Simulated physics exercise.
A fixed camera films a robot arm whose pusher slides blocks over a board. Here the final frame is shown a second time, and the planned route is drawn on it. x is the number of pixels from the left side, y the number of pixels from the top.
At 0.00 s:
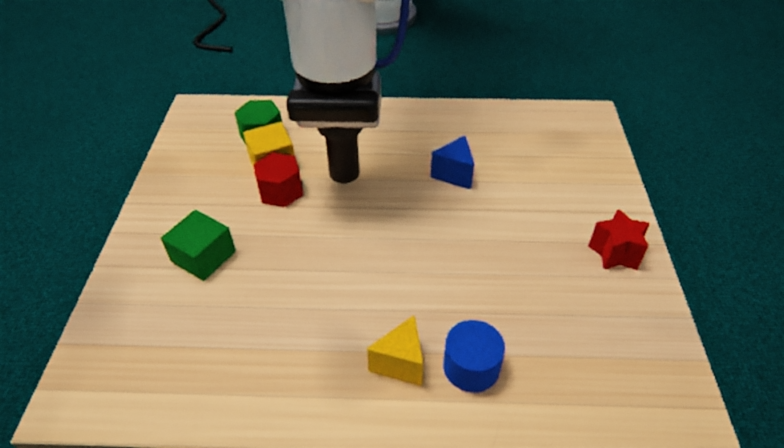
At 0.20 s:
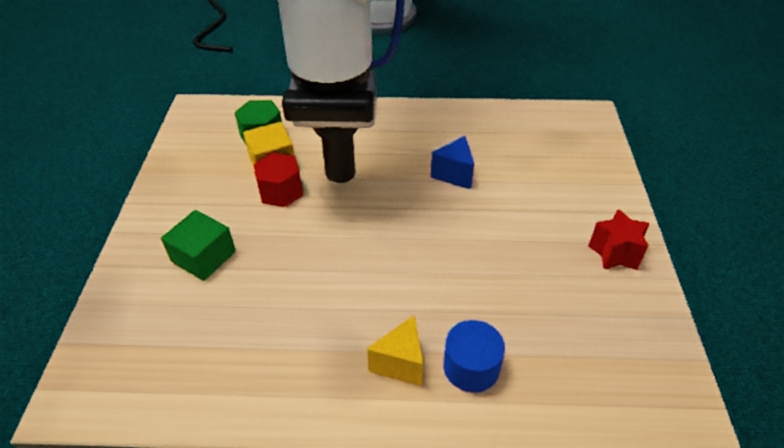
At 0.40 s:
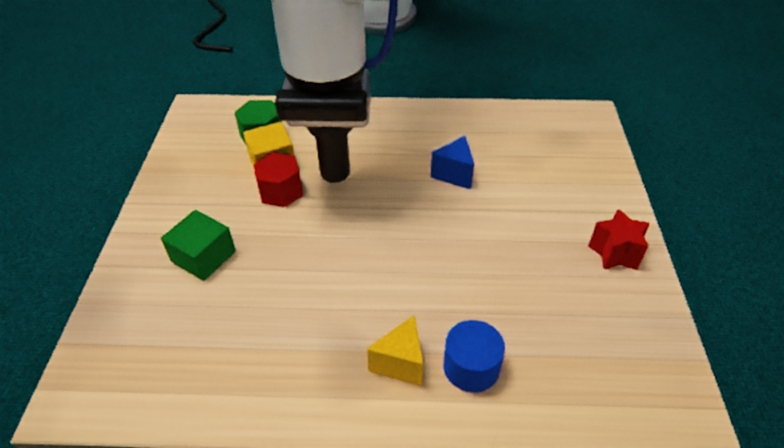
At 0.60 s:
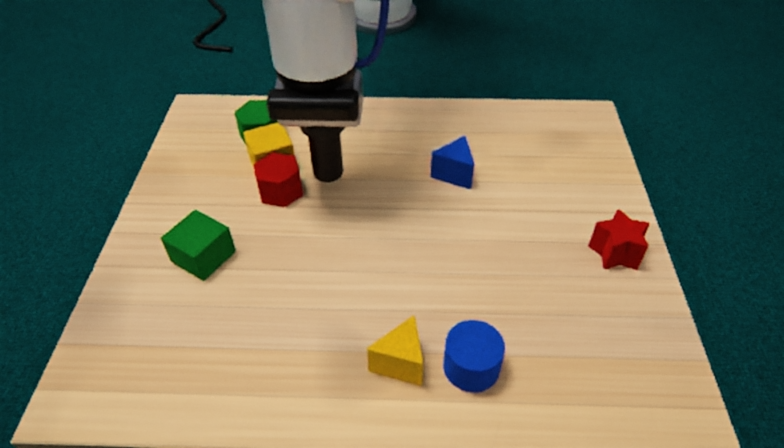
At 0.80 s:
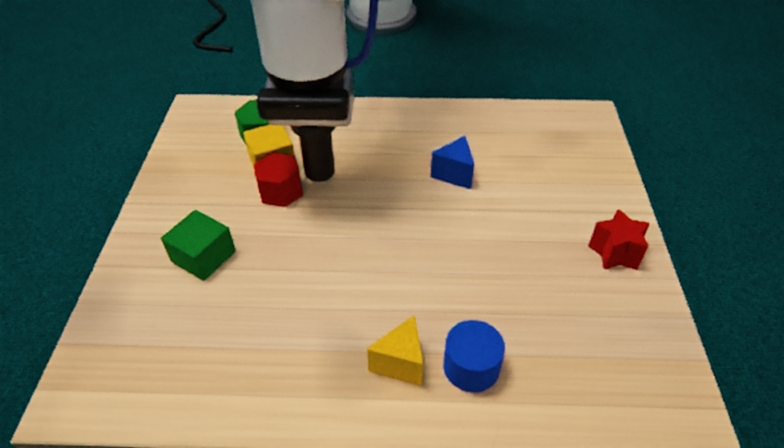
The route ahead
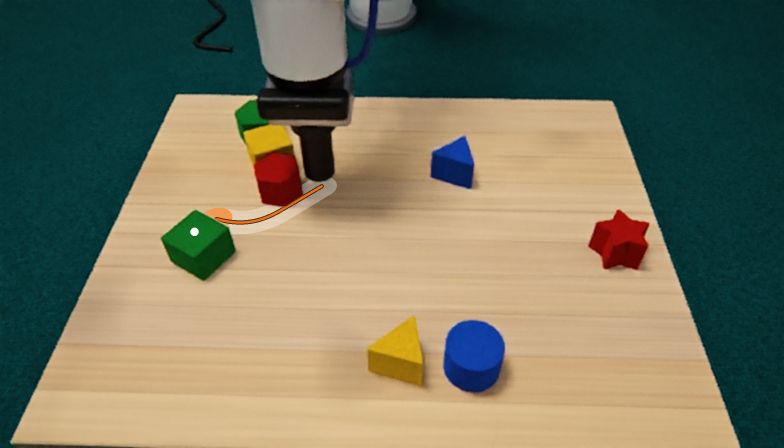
A black-tipped robot arm starts between a cluster of green, yellow and red blocks and a blue triangle on a wooden board. It slides slowly left, a short distance, ending close beside the red block, while every block on the board stays still.
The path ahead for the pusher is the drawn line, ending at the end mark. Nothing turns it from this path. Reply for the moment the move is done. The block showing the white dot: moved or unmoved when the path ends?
Its place stays the same.
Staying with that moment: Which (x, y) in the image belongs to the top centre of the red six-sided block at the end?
Its top face will be centred at roughly (227, 169).
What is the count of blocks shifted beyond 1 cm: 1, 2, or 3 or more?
By the end, one block will have moved.
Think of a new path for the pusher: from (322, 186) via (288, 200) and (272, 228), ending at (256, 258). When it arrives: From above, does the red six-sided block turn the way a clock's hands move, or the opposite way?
Seen from above, its turn is clockwise.
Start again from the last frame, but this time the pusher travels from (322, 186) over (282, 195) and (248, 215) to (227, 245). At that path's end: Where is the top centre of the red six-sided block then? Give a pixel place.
The spot you're after is about (212, 178) in the image.
The line goes from (322, 186) over (291, 205) and (255, 221) to (216, 219); the dot is on the green square.
The first path, step by step. One third of the way, pusher (287, 192); red six-sided block (251, 172), turned 45° clockwise.
Two thirds of the way, pusher (251, 208); red six-sided block (237, 173), turned 75° clockwise.
At the end, pusher (212, 206); green square unmoved; red six-sided block (227, 169), turned 115° clockwise.
